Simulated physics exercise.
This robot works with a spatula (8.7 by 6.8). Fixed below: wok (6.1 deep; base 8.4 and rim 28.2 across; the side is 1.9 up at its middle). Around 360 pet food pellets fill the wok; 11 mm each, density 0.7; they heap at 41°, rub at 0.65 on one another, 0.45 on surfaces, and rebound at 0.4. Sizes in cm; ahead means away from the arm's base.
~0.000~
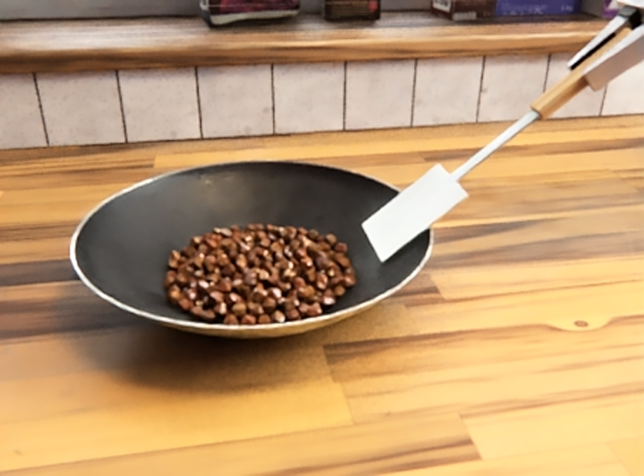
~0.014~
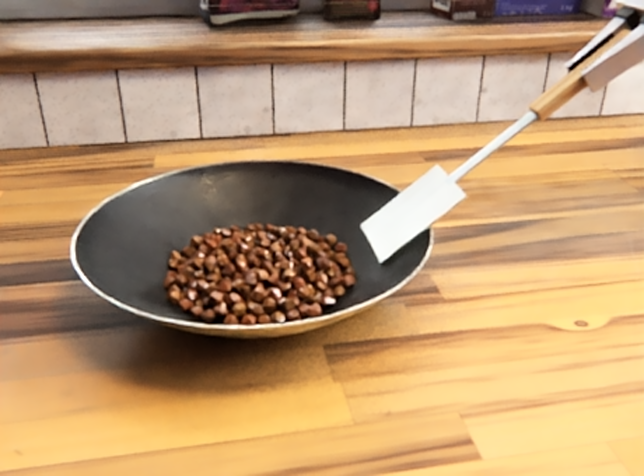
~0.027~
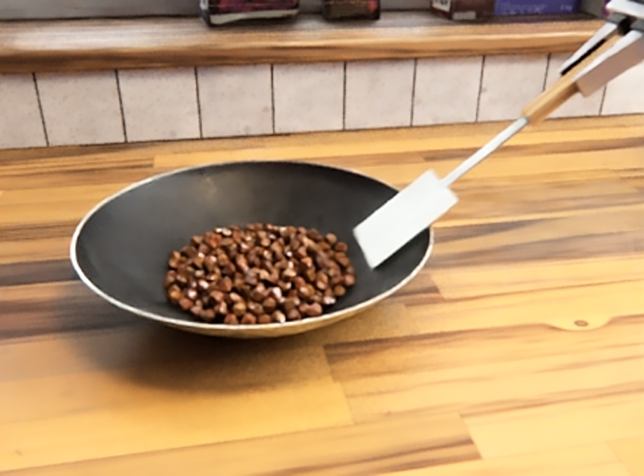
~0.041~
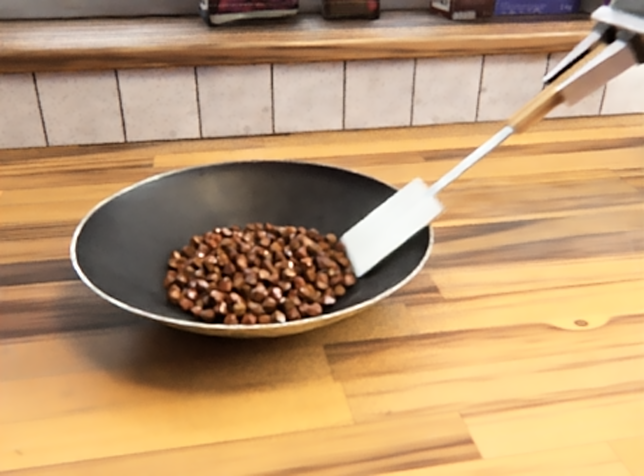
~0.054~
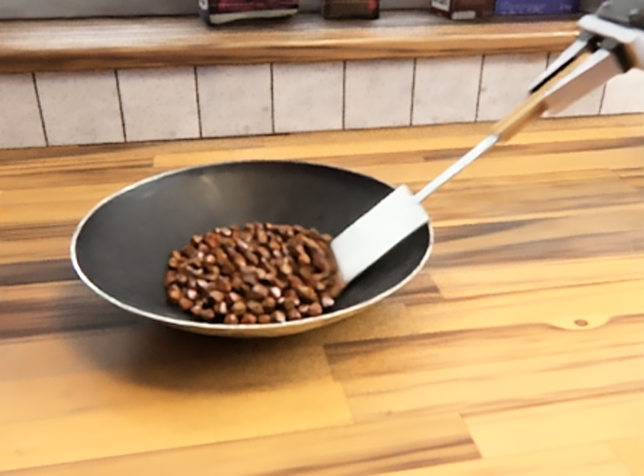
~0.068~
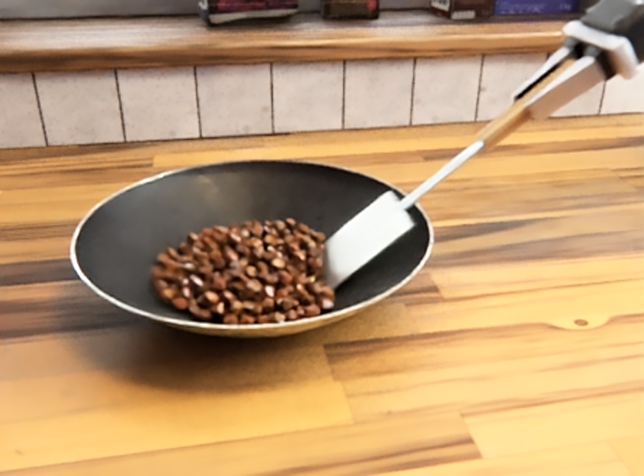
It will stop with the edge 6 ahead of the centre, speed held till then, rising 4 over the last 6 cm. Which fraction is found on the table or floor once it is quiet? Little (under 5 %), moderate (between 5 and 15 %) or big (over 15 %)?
Answer: Moderate; between 5 and 15 % of the pet food pellets finish on the table or floor.
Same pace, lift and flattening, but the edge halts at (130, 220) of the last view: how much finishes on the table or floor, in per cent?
About 30 per cent.
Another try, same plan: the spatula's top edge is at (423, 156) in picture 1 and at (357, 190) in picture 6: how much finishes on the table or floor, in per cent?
About 10 per cent.
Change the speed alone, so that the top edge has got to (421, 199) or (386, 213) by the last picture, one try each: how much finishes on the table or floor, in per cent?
About 0 and 15 per cent.
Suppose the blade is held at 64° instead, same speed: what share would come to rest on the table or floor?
Then about 5 per cent.
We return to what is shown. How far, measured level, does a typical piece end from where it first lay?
About 5 cm.
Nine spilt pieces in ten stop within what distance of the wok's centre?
Roughly 35 cm.
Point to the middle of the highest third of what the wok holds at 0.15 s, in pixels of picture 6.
At about (173, 254).
By 0.11 s, sloping 39°, highest piece 6 above the table; 358 in the wok.
By 0.15 s, sloping 39°, highest piece 8 above the table; 357 in the wok, 1 on the blade or in flight.
By 0.37 s, sloping 39°, highest piece 7 above the table; 328 in the wok, 22 on the table or floor, 8 on the blade or in flight.
By 1.42 s, sloping 39°, highest piece 6 above the table; 328 in the wok, 30 on the table or floor.
Final count, 328 in the wok, 30 on the table or floor. That is 8 % on the table or floor.
